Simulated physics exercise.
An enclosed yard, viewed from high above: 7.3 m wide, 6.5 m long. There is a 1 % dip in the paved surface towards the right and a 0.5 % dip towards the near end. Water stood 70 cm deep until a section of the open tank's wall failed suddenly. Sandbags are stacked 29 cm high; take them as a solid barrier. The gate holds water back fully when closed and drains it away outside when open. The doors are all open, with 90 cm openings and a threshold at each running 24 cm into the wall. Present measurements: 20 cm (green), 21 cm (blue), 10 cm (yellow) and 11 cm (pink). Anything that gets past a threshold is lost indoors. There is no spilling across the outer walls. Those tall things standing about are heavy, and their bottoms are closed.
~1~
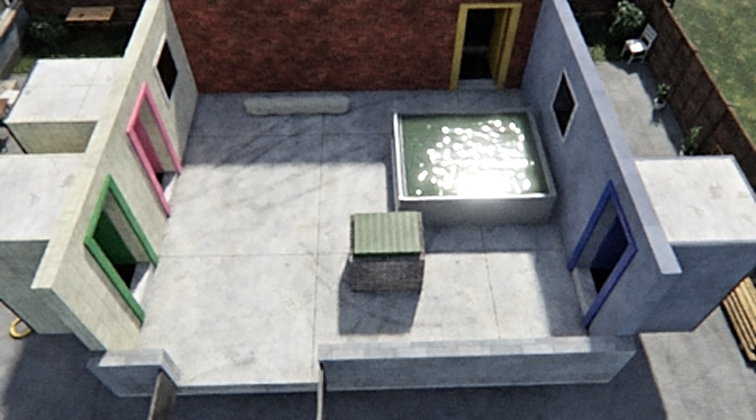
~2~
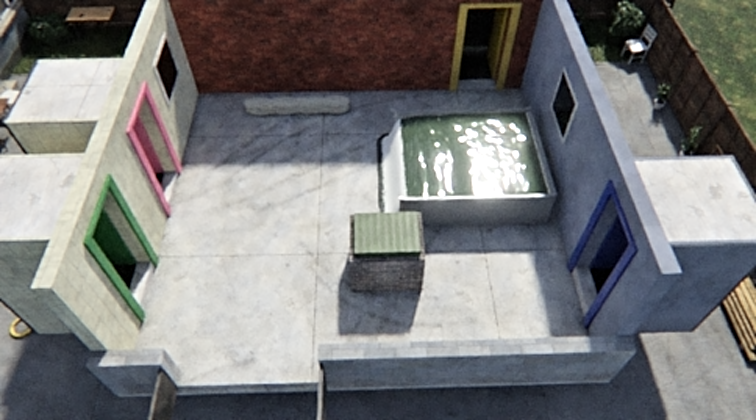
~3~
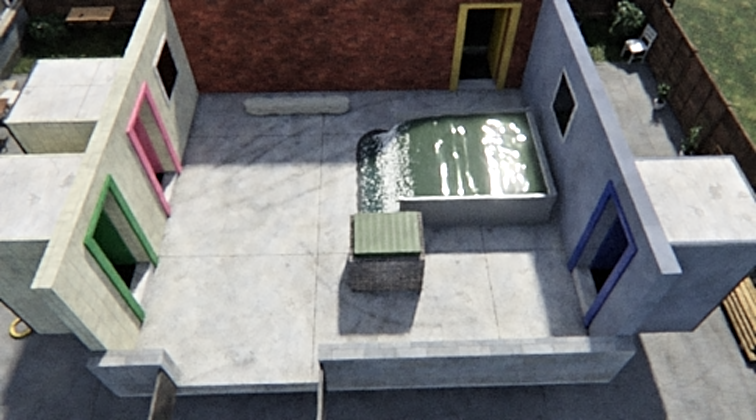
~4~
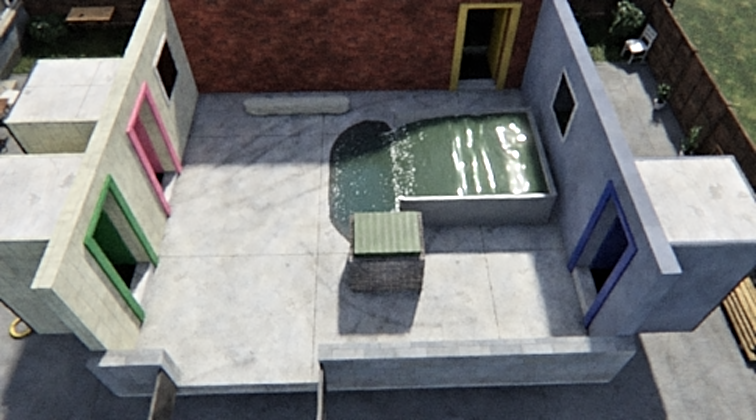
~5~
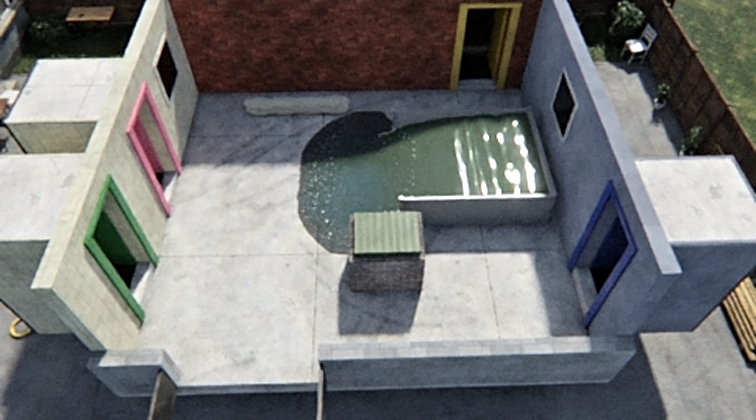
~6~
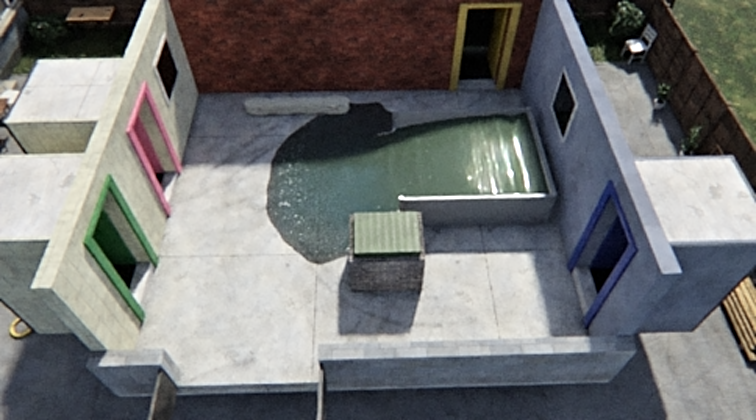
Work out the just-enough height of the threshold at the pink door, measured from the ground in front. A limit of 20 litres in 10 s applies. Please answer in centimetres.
It works out at roughly 26 cm.
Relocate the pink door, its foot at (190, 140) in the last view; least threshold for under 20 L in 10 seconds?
It needs about 27 cm.
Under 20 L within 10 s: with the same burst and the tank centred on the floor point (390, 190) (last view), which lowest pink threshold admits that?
That setup calls for roughly 35 cm.
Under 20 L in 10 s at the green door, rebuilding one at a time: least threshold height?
The green one would have to be about 17 cm high.
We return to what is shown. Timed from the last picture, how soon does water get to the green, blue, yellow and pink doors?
Green 1.2 seconds, blue 7.0 seconds, yellow 4.5 seconds, pink 0.5 seconds.
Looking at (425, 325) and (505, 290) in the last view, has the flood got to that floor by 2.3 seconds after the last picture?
First untouched, then untouched.
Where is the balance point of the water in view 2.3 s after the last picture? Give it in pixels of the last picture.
I'd say around (315, 186).
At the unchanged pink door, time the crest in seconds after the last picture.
It peaks around 1.8 s.
Then, 0.7 s after the last picture water covers 40 % of the floor, deepest (30 cm) near (388, 195); 17 cm at the pink door, 4 litres in over its 11 cm threshold.
Then, 2.3 s after the last picture water covers 60 % of the floor, deepest (40 cm) near (133, 360); 30 cm at the pink door, 183 litres in over its 11 cm threshold.
Then, 9.3 s after the last picture water covers 95 % of the floor, deepest (16 cm) near (591, 360); 4 cm at the pink door, 314 litres in over its 11 cm threshold.
At the pink door as built, the water peaked near 31 cm, 1.7 s after the last picture.
Run again over the same 10 s with other heights there, 58 litres in over 22.5 cm, 3 litres over 30 cm. The limit of 20 litres is kept from about 26 cm up.
